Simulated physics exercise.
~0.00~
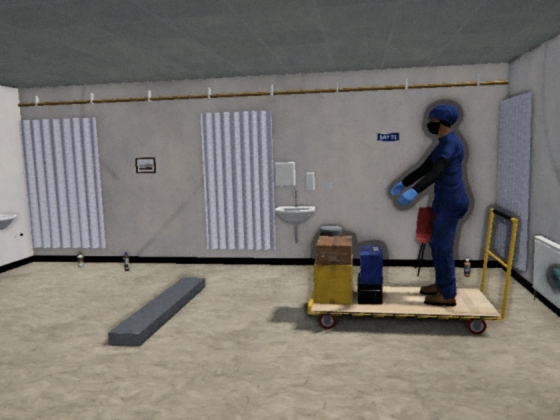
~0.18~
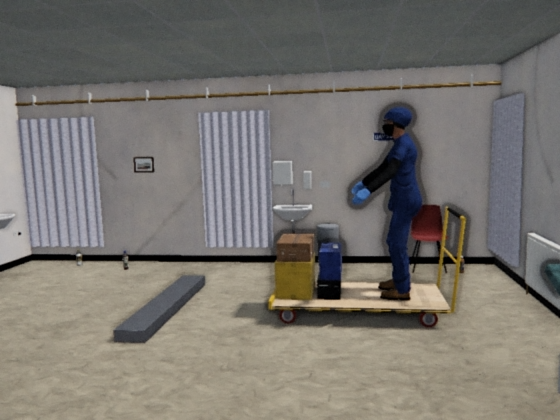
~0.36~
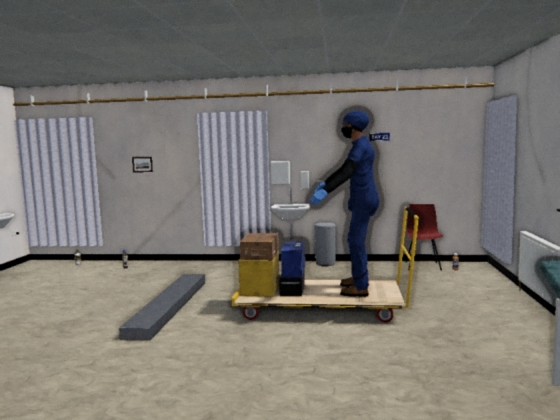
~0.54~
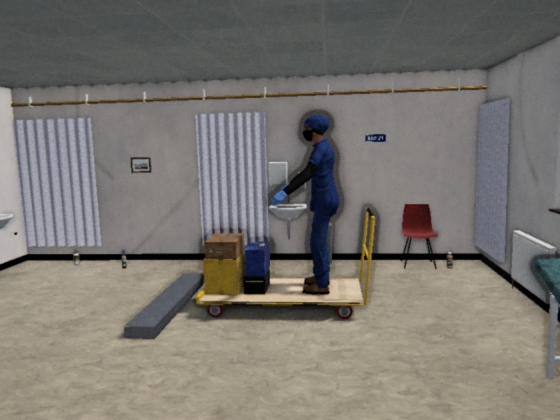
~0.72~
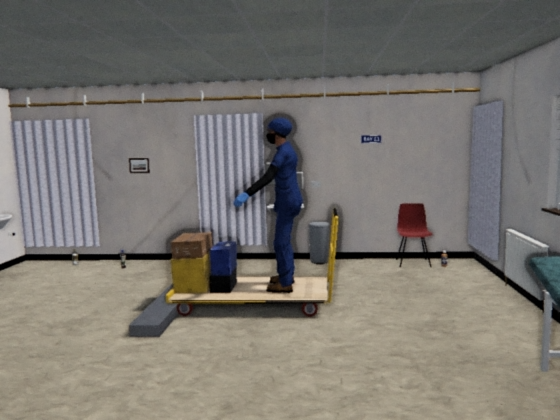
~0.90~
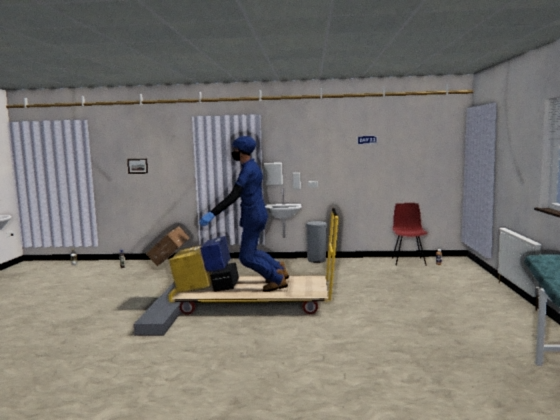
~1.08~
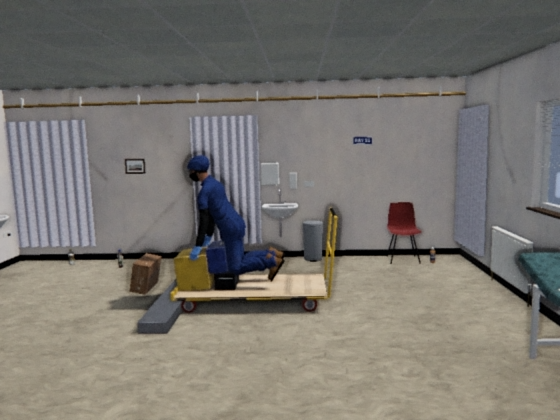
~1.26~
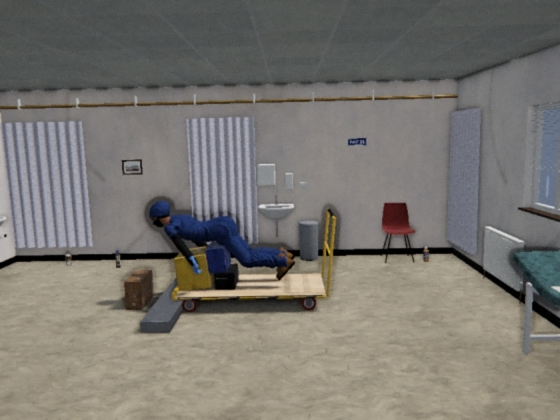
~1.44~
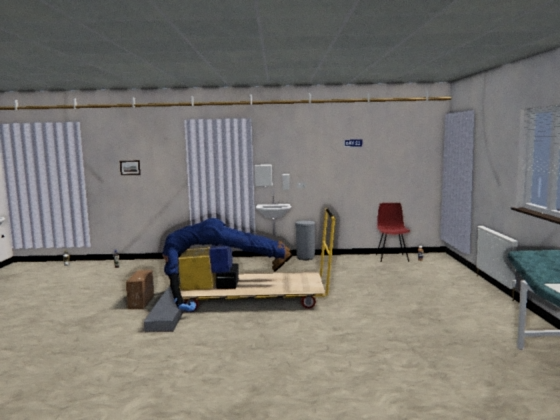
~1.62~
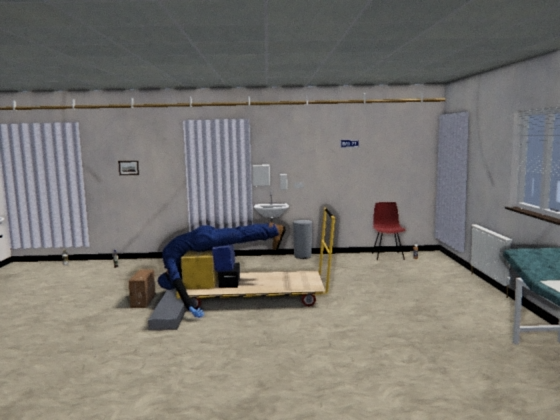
In a bare room with a sink, a red chair and pale curtains, a masked figure in blue stands on a flat trolley behind yellow, brown and blue cartons and a black toolbox. The trolley rolls left toward a low grey kerb and stops against it. The brown carton tips off the yellow one and tumbles to the floor, while the blue carton leans, then settles upright. The figure drops to its knees and pitches forward over the load. It ends draped face down over the front, arms hanging by the kerb, the other cargo still aboard.
